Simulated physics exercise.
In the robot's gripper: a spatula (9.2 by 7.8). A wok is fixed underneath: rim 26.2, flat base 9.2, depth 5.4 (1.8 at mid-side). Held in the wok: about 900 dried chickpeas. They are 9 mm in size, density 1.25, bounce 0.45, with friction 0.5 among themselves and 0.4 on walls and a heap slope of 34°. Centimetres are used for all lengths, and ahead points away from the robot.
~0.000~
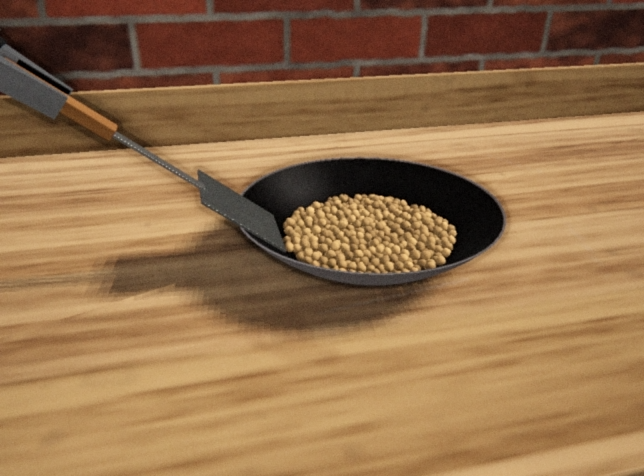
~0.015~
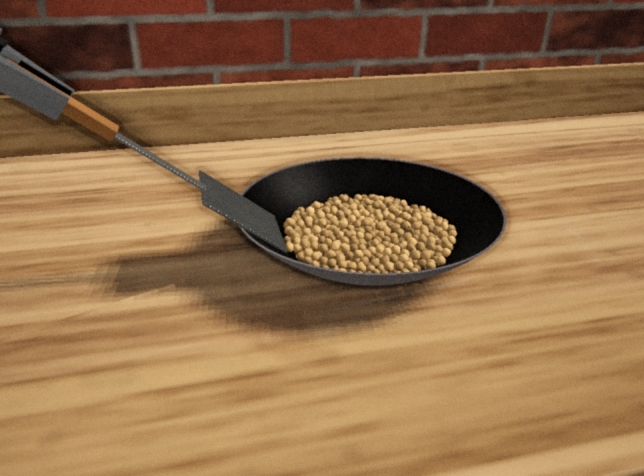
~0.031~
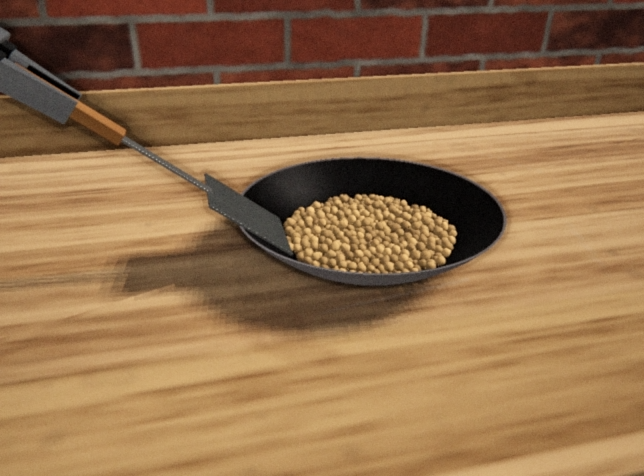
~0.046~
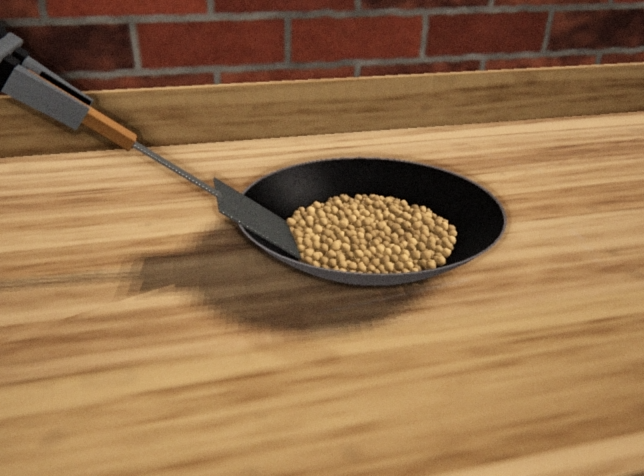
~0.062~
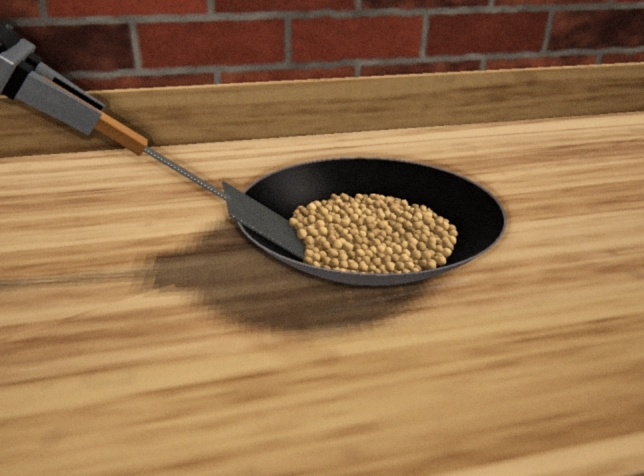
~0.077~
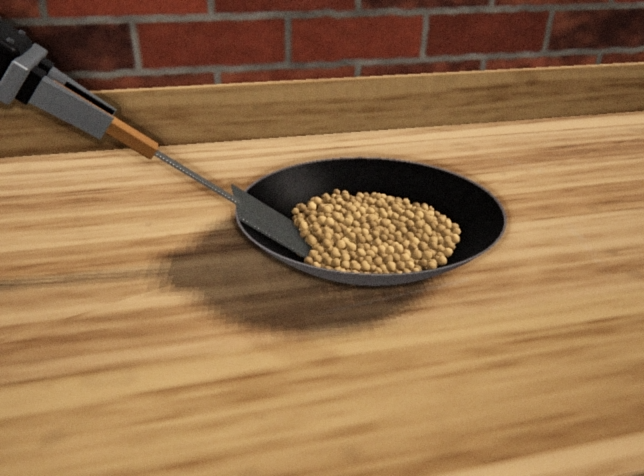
Robot gripper slowly pushing a dark spatula rightward into a black wok of chickpeas on a wooden counter, slightly shifting the pile.
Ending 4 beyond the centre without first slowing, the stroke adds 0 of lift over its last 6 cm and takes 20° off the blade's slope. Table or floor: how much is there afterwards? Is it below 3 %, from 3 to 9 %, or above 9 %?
Below 3 %.
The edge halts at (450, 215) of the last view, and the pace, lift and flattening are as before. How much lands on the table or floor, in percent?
Around 20 percent.
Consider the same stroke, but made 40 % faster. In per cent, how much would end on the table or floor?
Estimated result: Some 0 %.
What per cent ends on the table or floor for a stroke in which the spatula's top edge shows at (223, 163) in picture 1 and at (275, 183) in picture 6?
Around 0 per cent finishes on the table or floor.
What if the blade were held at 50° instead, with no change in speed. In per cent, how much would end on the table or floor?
0 %.
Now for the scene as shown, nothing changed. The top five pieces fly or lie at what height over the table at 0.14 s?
About 5 cm.
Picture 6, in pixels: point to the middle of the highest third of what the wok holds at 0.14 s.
(393, 222).
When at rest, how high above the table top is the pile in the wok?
Height at rest: Roughly 6.5 cm.
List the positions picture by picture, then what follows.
In the first frame, the spatula top edge at (200, 185), sloping 39°; upper third of the load around (365, 230), from x 285 to 450, top at y 200; 900 in the wok.
In the second frame, the spatula top edge at (201, 186), sloping 39°; upper third of the load around (365, 230), from x 285 to 455, top at y 200.
In the third frame, the spatula top edge at (207, 189), sloping 39°; upper third of the load around (365, 230), from x 285 to 455, top at y 200.
In the fourth frame, the spatula top edge at (216, 193), sloping 39°; upper third of the load around (366, 230), from x 290 to 455, top at y 200.
In the fifth frame, the spatula top edge at (226, 197), sloping 39°; upper third of the load around (363, 228), from x 290 to 455, top at y 195.
In the sixth frame, the spatula top edge at (235, 201), sloping 39°; upper third of the load around (366, 226), from x 290 to 455, top at y 190; 900 in the wok.
After 0.14 s, sloping 39°, highest piece 6 above the table; 900 in the wok.
After 0.21 s, sloping 29°, highest piece 5 above the table; 900 in the wok.
After 0.44 s, sloping 19°, highest piece 7 above the table; 898 in the wok, 1 on the table or floor, 1 on the blade or in flight.
After 1.49 s, sloping 19°, highest piece 7 above the table; 898 in the wok, 2 on the table or floor.
In the end, 898 in the wok, 2 on the table or floor. That is 0 % on the table or floor.
